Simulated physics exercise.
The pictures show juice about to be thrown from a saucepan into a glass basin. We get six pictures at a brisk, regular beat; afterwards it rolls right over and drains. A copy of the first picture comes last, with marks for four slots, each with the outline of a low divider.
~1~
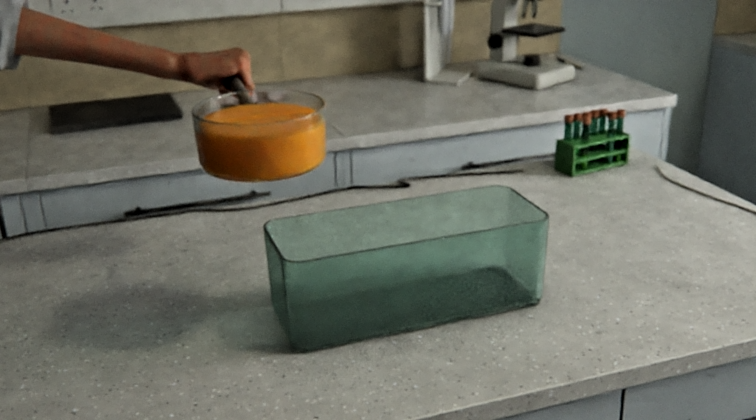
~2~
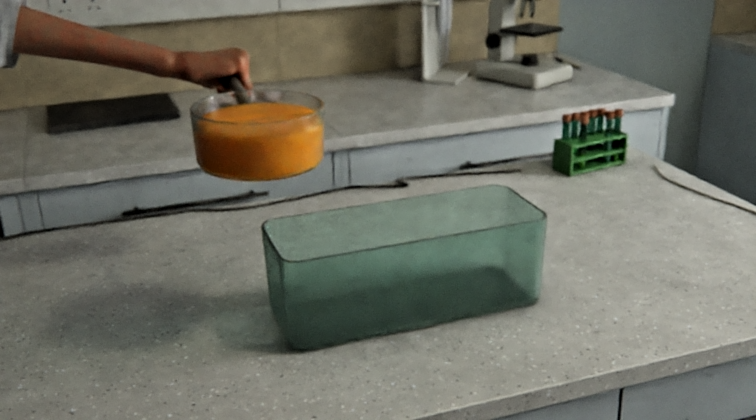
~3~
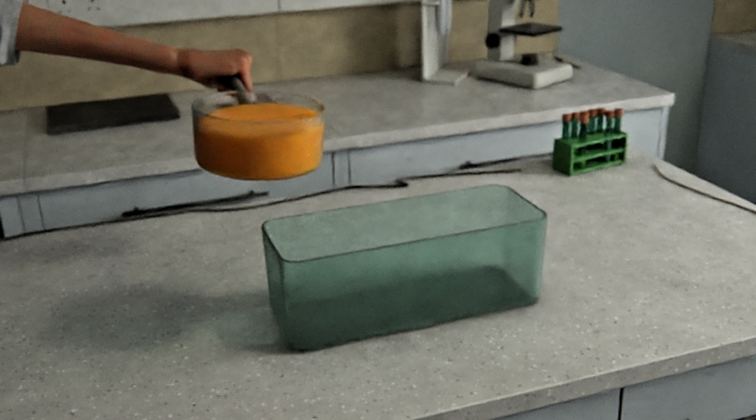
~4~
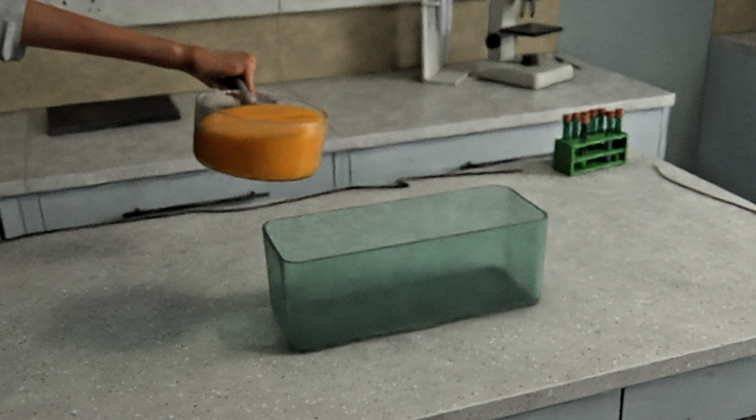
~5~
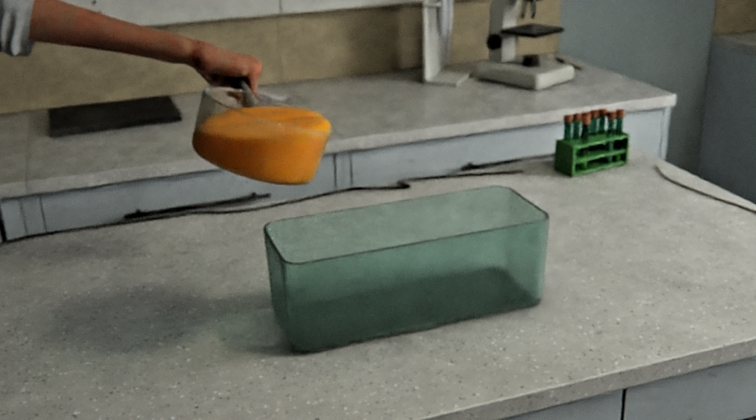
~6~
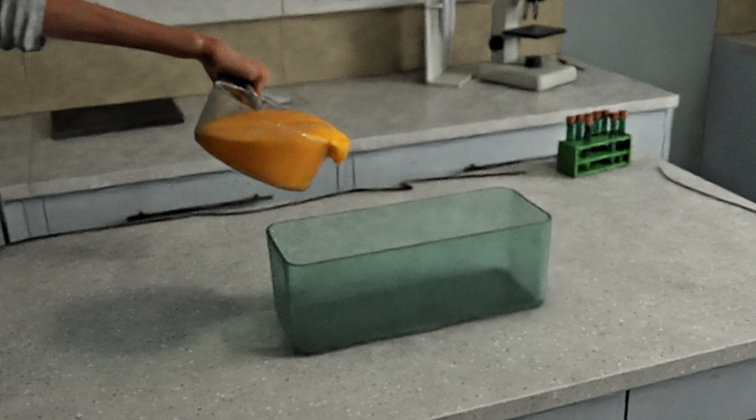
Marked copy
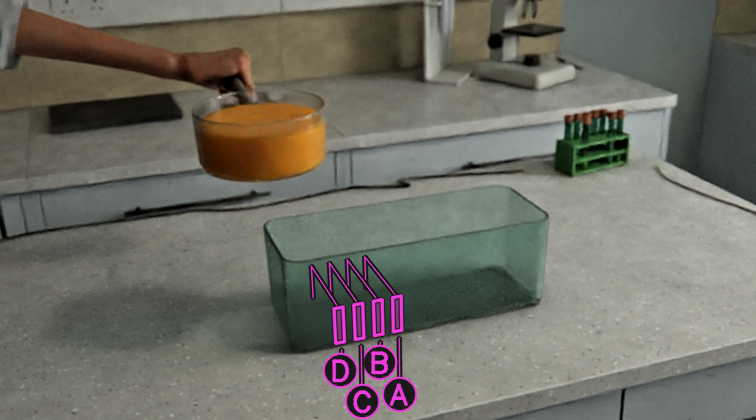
A hand holding a saucepan of orange juice above a glass basin, then tilting it rightward until juice bulges over the lip.
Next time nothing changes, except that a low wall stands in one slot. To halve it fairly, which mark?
A works best here.
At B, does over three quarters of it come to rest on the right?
No.
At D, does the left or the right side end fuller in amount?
The right side.
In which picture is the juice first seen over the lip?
Picture 5.
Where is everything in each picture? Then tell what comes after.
In the first picture, upright, lip at (320, 99); basin from (291, 350) to (540, 300); nothing has left yet.
In the second picture, upright, lip at (319, 100); nothing has left yet.
In the third picture, tipped about 5°, lip at (321, 104); nothing has left yet.
In the fourth picture, tipped about 12°, lip at (324, 112); nothing has left yet.
In the fifth picture, tipped about 21°, lip at (327, 122); juice is over the lip, down to (327, 122).
In the sixth picture, tipped about 31°, lip at (329, 136); juice is over the lip, down to (335, 159).
In magenta, A at (399, 337); B at (380, 341); C at (361, 345); D at (341, 349).
Choosing A, about 49 % ends left of the wall and 50 % right of it.
Choosing B, about 32 % ends left of the wall and 68 % right of it.
Choosing C, about 19 % ends left of the wall and 80 % right of it.
Choosing D, about 10 % ends left of the wall and 90 % right of it.
